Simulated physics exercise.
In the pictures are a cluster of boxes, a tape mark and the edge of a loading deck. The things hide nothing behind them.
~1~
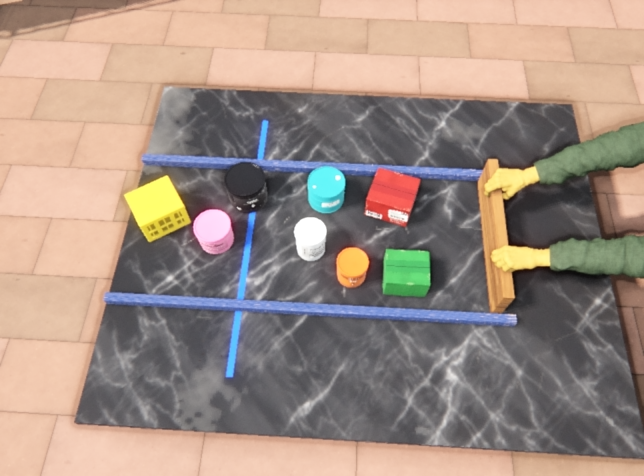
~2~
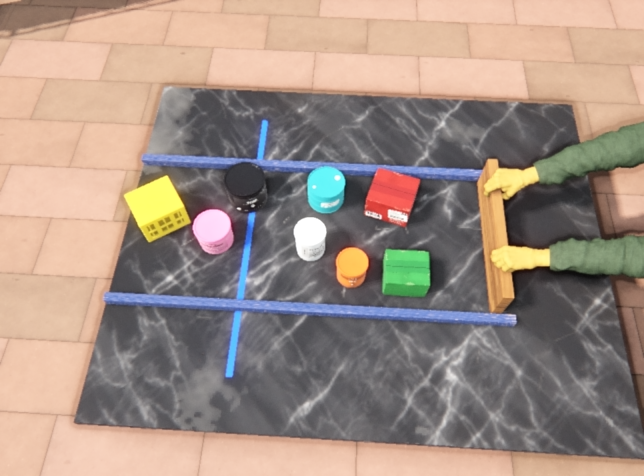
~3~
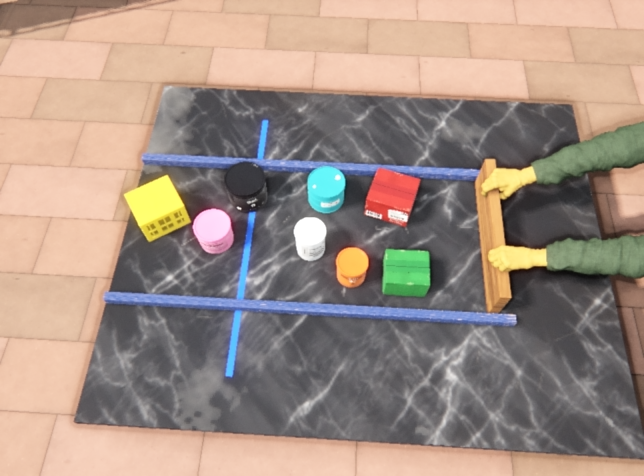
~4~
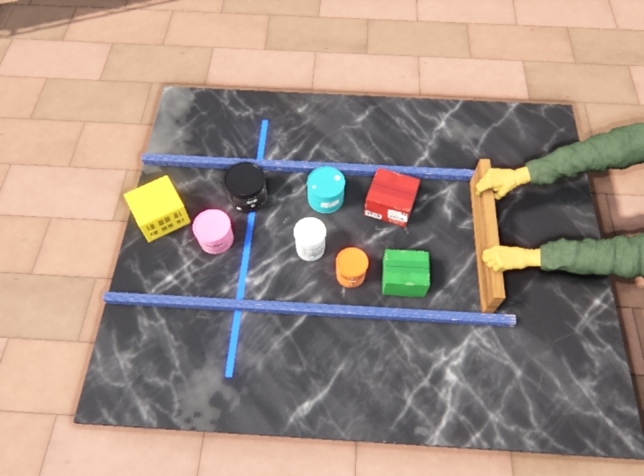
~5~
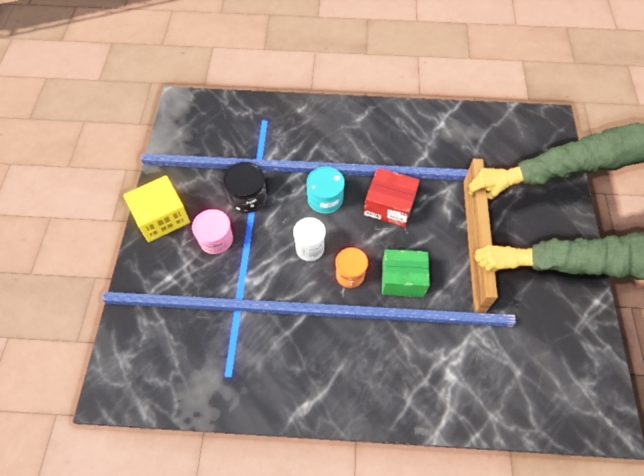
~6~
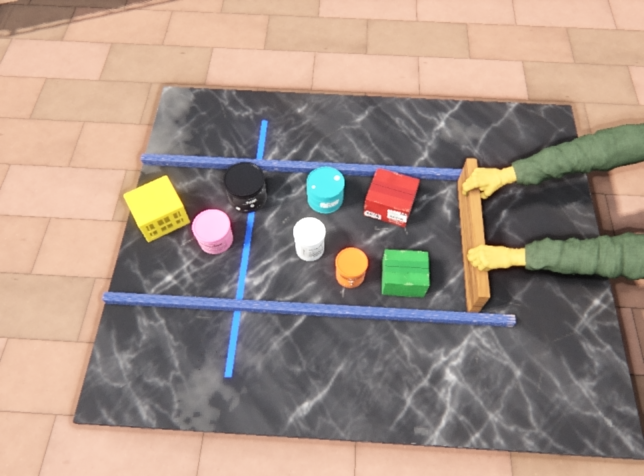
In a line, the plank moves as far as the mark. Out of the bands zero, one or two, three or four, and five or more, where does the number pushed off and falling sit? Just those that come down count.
It sits at zero.
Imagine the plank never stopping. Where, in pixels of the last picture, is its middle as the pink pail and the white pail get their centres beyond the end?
When the pink pail crosses, the middle is near (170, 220); when the white pail crosses, near (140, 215).
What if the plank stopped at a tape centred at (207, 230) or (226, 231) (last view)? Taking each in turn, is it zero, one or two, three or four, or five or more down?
For the first place one or two, for the second no fall at all.
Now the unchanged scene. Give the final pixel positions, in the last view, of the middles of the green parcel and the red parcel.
Roughly at (221, 264) and at (231, 193), in that order.
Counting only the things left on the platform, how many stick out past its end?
Count: 1.
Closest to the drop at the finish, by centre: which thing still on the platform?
Yellow crate - nearest.
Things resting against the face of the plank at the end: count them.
The count comes out at 3.
Soon after, none off yet; yellow crate at rest near (157, 209); pink pail at rest near (214, 232); black pail at rest near (246, 188).
After that, none off yet; yellow crate at rest near (157, 209); pink pail at rest near (214, 232); black pail displaced a little near (226, 188).
In the end, the number that fall off is zero.
